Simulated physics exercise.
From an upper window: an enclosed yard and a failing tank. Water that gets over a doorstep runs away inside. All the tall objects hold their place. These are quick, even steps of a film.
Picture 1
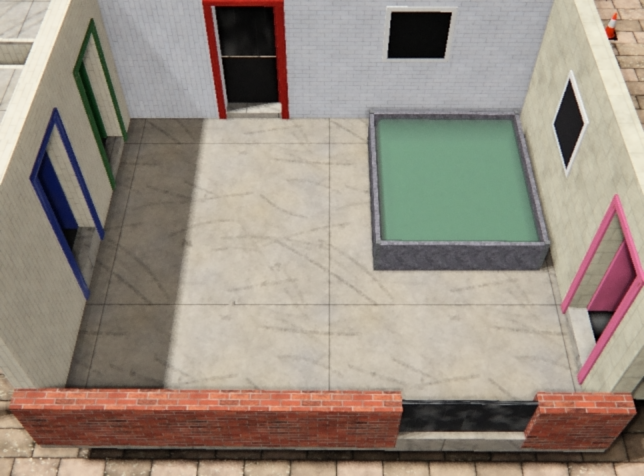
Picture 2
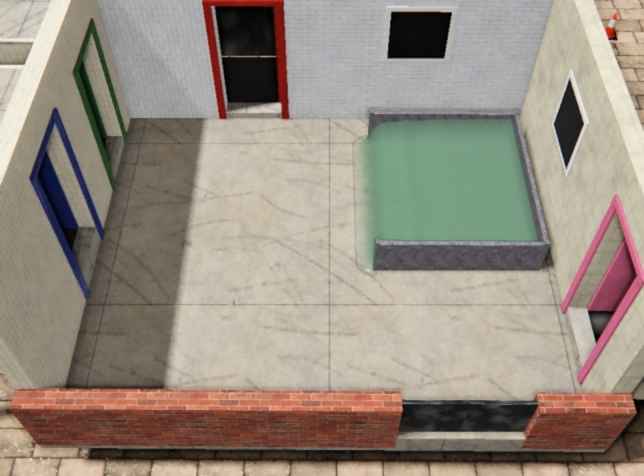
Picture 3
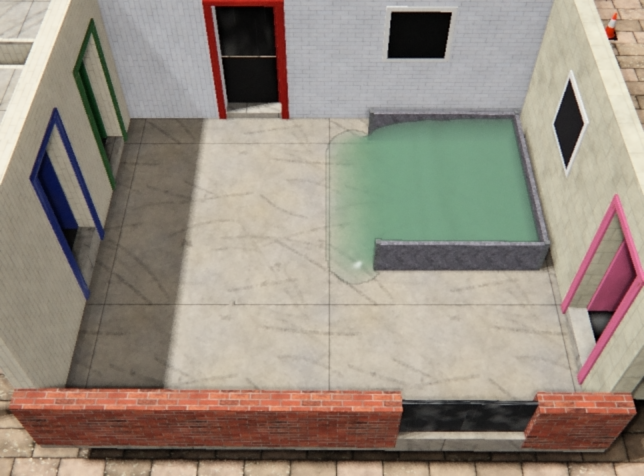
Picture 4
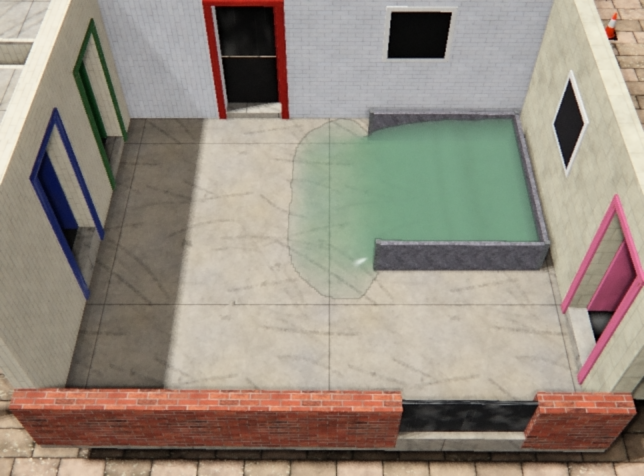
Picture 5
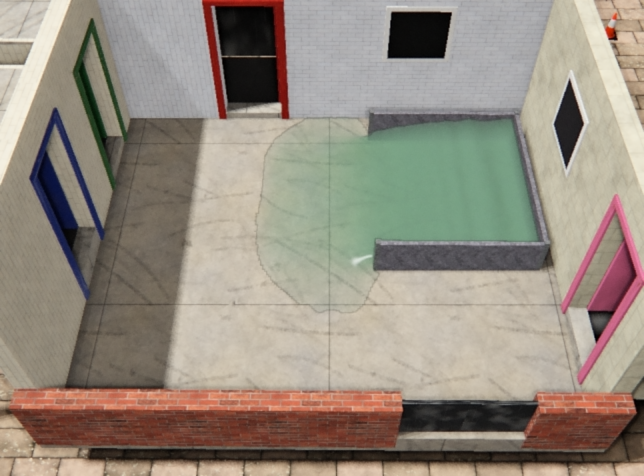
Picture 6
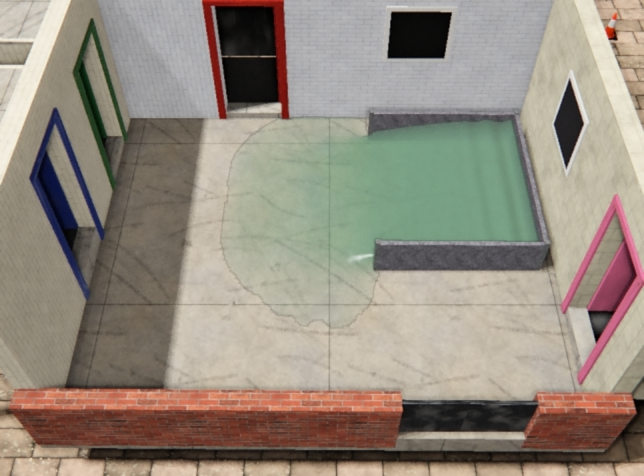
Green water in a low, dark-walled tank pours out through its open left side, spreading left across the pale paved floor in a widening, rounded sheet and reaching toward the viewer, while the doors and walls around the yard stay still.
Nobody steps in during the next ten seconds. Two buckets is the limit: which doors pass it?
One by one: The blue door stays under that; the red door stays under that; the green door takes more than that; the pink door stays under that.
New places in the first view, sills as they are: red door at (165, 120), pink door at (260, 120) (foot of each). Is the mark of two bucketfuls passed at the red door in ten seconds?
One by one: Red door takes more.
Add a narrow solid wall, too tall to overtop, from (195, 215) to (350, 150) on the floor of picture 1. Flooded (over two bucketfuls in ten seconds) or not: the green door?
My reading: The green one takes less.
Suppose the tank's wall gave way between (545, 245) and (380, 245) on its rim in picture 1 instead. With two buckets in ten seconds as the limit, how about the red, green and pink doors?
In short: Red door keeps below it, green door lets less in, pink door goes over.
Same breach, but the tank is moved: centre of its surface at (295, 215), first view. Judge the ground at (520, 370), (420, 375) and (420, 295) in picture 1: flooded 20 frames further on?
One after the other: Clear, wet, clear.
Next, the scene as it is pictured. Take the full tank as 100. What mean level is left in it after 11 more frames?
Roughly 36 per cent.
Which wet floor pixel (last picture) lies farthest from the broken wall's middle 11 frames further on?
I would point to (69, 377).
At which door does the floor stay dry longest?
I say the pink door.
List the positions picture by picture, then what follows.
The first frame shows the open tank at (452, 177) is whole and still.
In the second frame, the front is at (369, 270), out from the gap at (375, 192).
In the third frame, the front is at (351, 277), out from the gap at (375, 193).
In the fourth frame, water pours out at (375, 194) and has run to (334, 288).
In the fifth frame, the front is at (294, 288), out from the gap at (375, 194).
In the sixth frame, water pours out at (375, 194) and has run to (234, 263).
A moment on, water covers 50 % of the floor; the blue door wet at the sill, nothing in, the red door wet at the sill, nothing in, the green door wet at the sill, nothing in, the pink door not reached.
Next, water covers 65 % of the floor; the blue door wet at the sill, nothing in, the red door wet at the sill, nothing in, the green door under two buckets in, the pink door not reached.
Then, water covers 65 % of the floor; the blue door wet at the sill, nothing in, the red door wet at the sill, nothing in, the green door far over two buckets in, the pink door not reached.
Later, water covers 85 % of the floor; the blue door wet at the sill, nothing in, the red door wet at the sill, nothing in, the green door far over two buckets in, the pink door not reached.
In the end, water covers 95 % of the floor; the blue door wet at the sill, nothing in, the red door wet at the sill, nothing in, the green door far over two buckets in, the pink door wet at the sill, nothing in.
